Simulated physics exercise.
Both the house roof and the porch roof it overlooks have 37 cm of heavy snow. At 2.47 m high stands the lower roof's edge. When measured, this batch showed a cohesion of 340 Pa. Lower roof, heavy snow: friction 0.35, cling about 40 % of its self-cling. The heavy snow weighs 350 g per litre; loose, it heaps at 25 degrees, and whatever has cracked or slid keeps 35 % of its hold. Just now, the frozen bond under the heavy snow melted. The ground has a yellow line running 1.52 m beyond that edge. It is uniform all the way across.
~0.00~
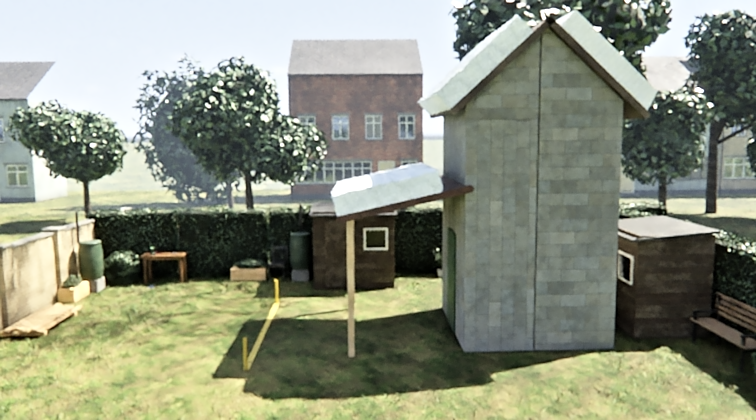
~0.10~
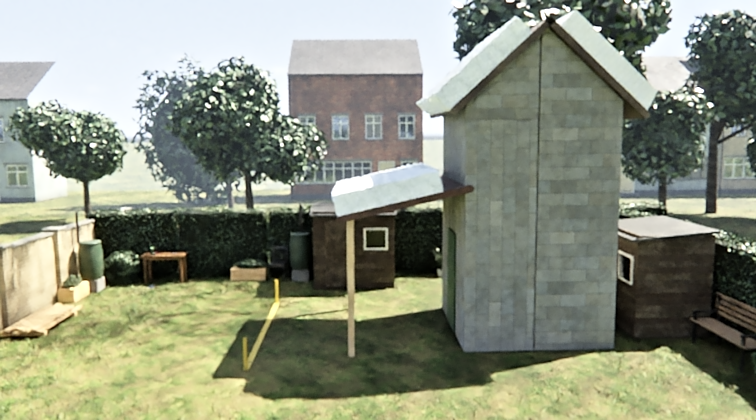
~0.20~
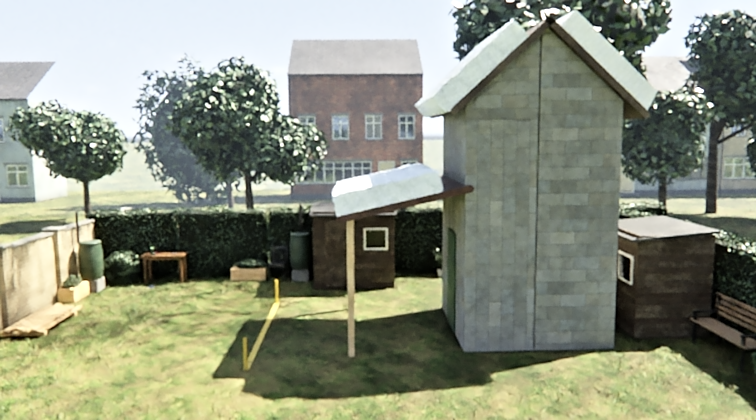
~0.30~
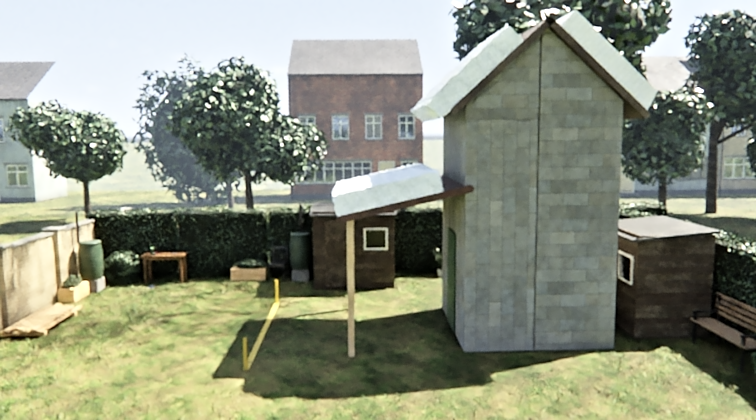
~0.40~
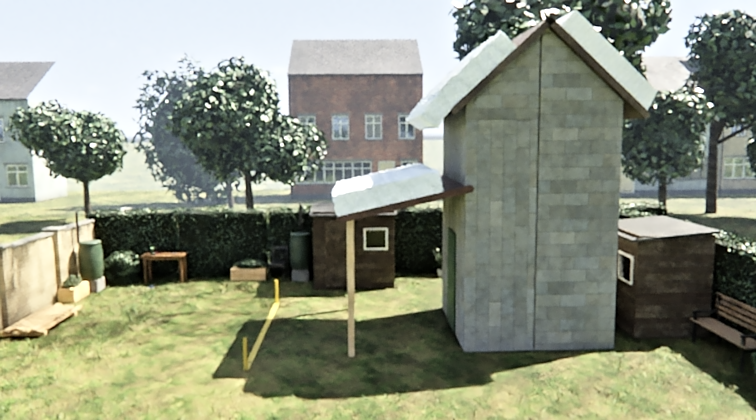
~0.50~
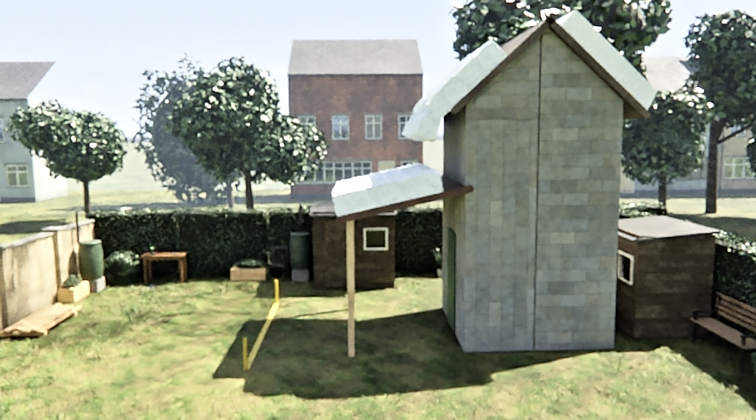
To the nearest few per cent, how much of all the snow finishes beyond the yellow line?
Roughly 34 %.
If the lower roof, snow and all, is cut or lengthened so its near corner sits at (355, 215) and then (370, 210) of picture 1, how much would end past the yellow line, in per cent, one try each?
Close to 35 % on the first try, close to 35 % on the next.
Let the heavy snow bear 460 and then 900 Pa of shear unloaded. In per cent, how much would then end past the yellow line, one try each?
30 in a hundred, followed by 20 in a hundred.
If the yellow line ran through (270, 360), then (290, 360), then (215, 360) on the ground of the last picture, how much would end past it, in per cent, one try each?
40 %, 45 %, 20 %.
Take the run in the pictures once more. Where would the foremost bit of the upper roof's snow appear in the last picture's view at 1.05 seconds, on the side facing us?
(352, 177) or thereabouts.
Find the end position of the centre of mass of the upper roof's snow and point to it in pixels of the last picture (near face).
Roughly at (284, 286).
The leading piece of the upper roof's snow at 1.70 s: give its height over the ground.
1.2 m or thereabouts.
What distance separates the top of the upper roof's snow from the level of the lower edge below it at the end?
The snow's top stands about 0.8 m above the lower edge.
By 1.05 s, none is below the lower edge and 0 % is past the line.
By 1.70 s, 41 % is below the lower edge and 1 % is past the line.
By 2.35 s, 57 % is below the lower edge and 33 % is past the line.
By 3.00 s, 58 % is below the lower edge and 34 % is past the line.
By 3.30 s, at the end, 58 % is below the lower edge and 34 % is past the line.
